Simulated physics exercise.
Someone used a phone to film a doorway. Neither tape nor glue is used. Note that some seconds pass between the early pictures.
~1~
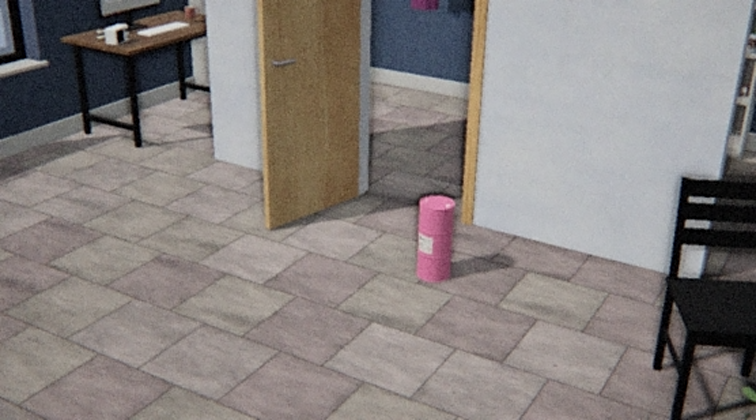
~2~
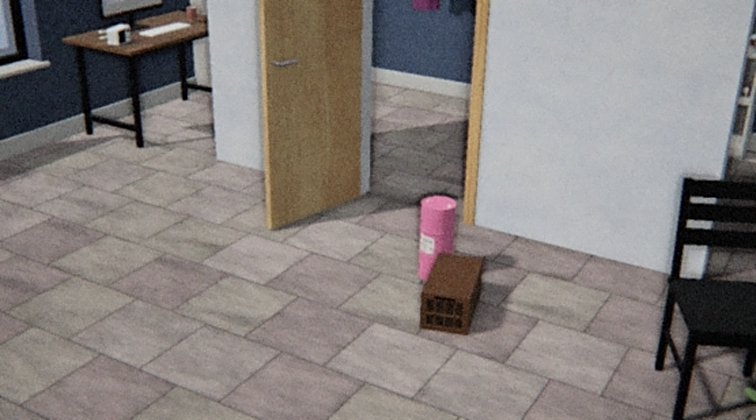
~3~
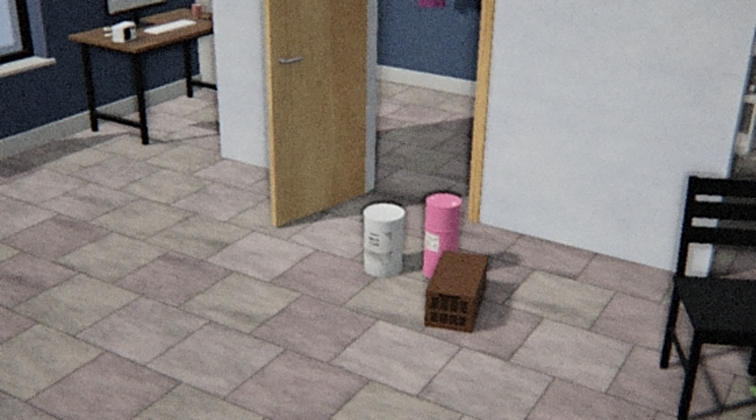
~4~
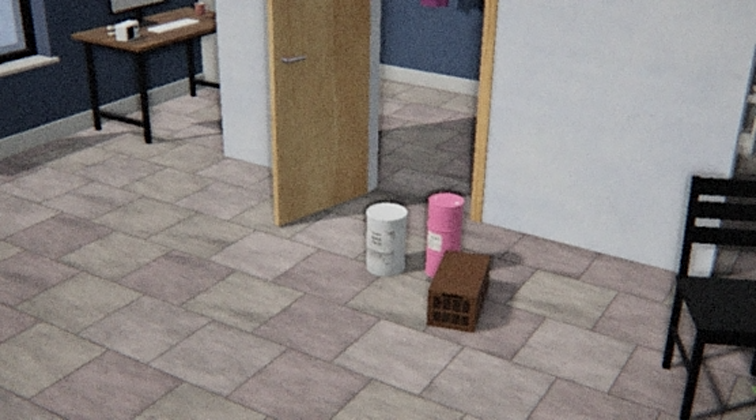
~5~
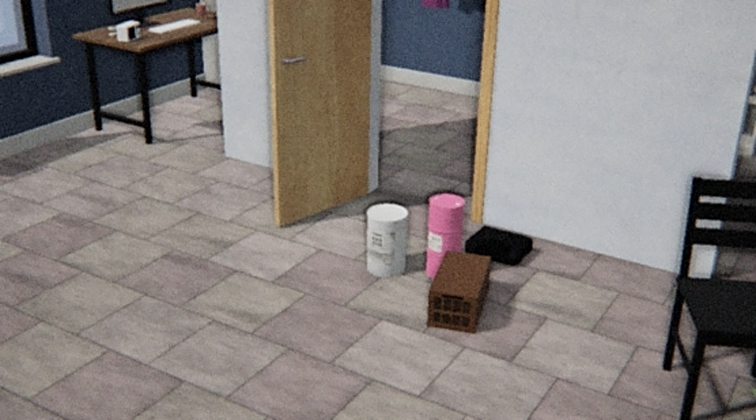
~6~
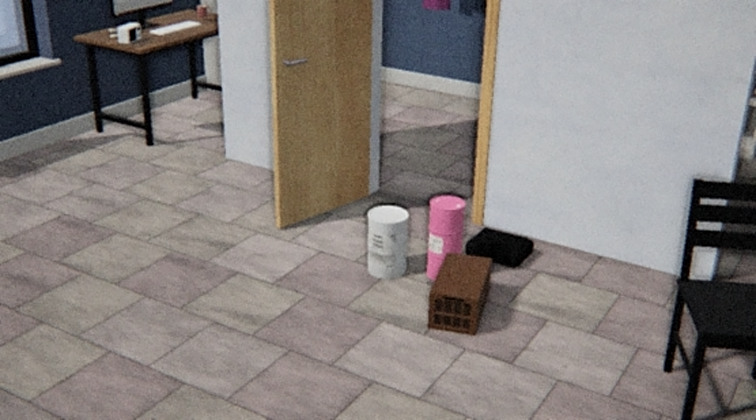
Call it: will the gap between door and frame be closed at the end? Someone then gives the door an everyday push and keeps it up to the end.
Yes, the gap closes.
Then, 0.50 s on from there, open by 87°.
Then, 0.90 s on from there, open by 58°.
Then, 1.20 s on from there, open by 34°.
Then, 1.50 s on from there, open by 11°.
In the end, open by 0°; all 4 unmoved. At the end, from the last picture's camera, black cushion near (500, 248).
